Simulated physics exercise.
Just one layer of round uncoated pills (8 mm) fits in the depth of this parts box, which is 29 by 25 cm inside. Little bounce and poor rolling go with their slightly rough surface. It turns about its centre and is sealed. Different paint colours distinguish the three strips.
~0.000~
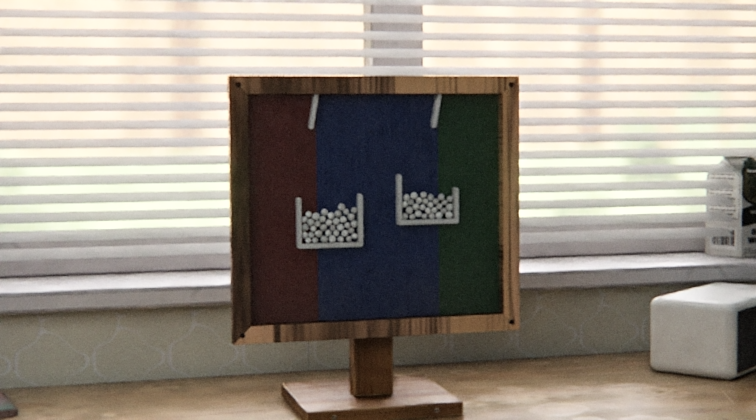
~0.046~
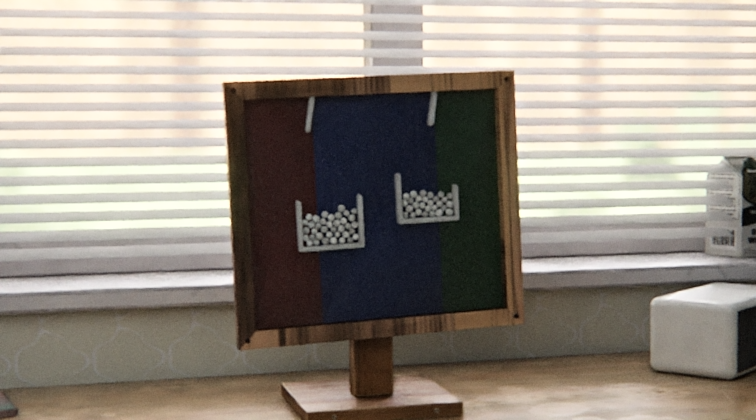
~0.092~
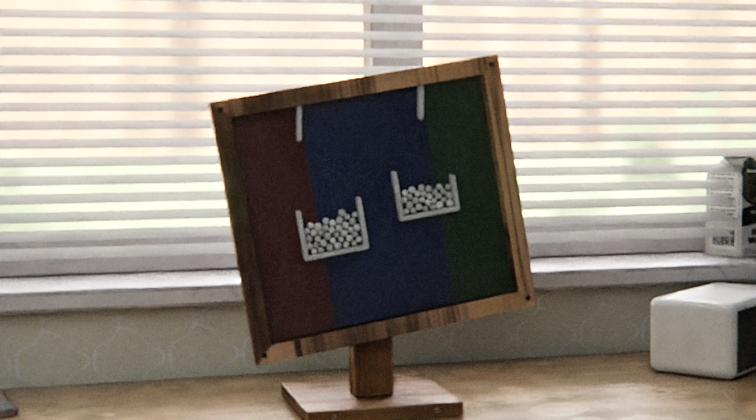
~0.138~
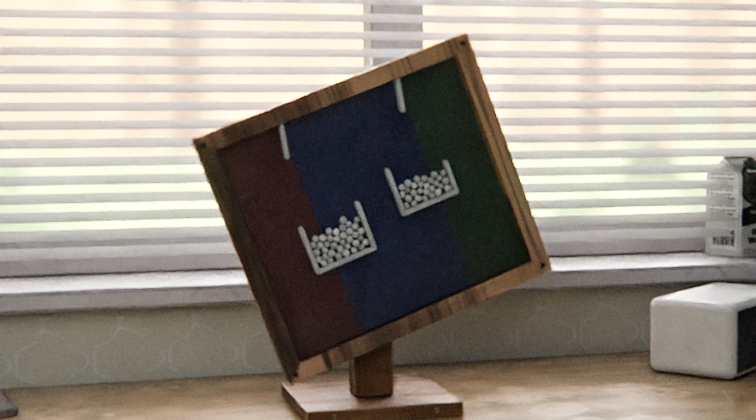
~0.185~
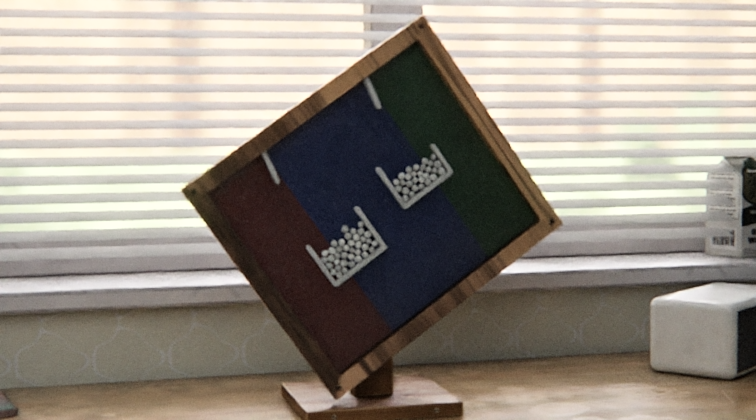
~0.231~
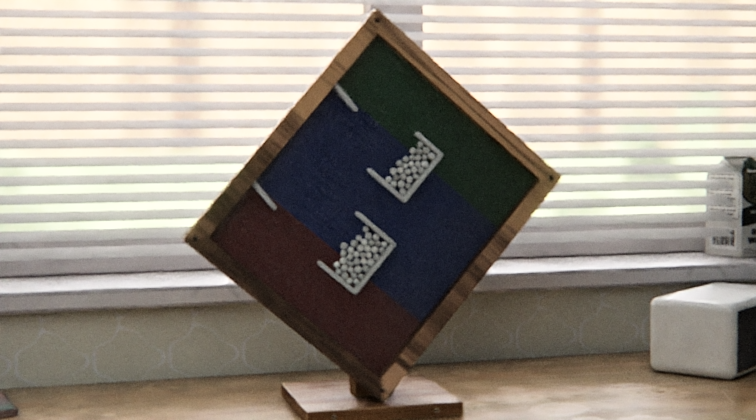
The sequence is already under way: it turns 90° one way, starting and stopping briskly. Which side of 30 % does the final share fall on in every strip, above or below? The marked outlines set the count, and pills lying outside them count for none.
Red strip - above; blue strip - above; green strip - below.
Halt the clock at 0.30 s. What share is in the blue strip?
I'd say close to 70 in a hundred.
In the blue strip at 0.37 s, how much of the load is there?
Share: Near 75 %.
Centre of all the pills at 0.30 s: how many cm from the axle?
Position estimate: Right 1 cm, below 1 cm.
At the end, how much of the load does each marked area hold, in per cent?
Tally: Red strip = 55; blue strip = 45; green strip = 0.
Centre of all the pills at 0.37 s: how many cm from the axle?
Right: About 1 cm; below: About 1 cm.
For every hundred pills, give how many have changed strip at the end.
Estimate: Roughly 40 %.
After 0.30 s, it stands 70° anticlockwise; the pills' middle is 1 cm right of and 1 cm below the centre; red 20 %, blue 70 %, green 10 %.
After 0.37 s, it stands 85° anticlockwise; the pills' middle is 1 cm right of and 1 cm below the centre; red 20 %, blue 75 %.
After 0.44 s, it stands 90° anticlockwise; the pills' middle is in line with and 2 cm below the centre; red 25 %, blue 75 %.
Settled by 1.8 s, it stands 90° anticlockwise; red 55 %, blue 45 %, green 0 %.
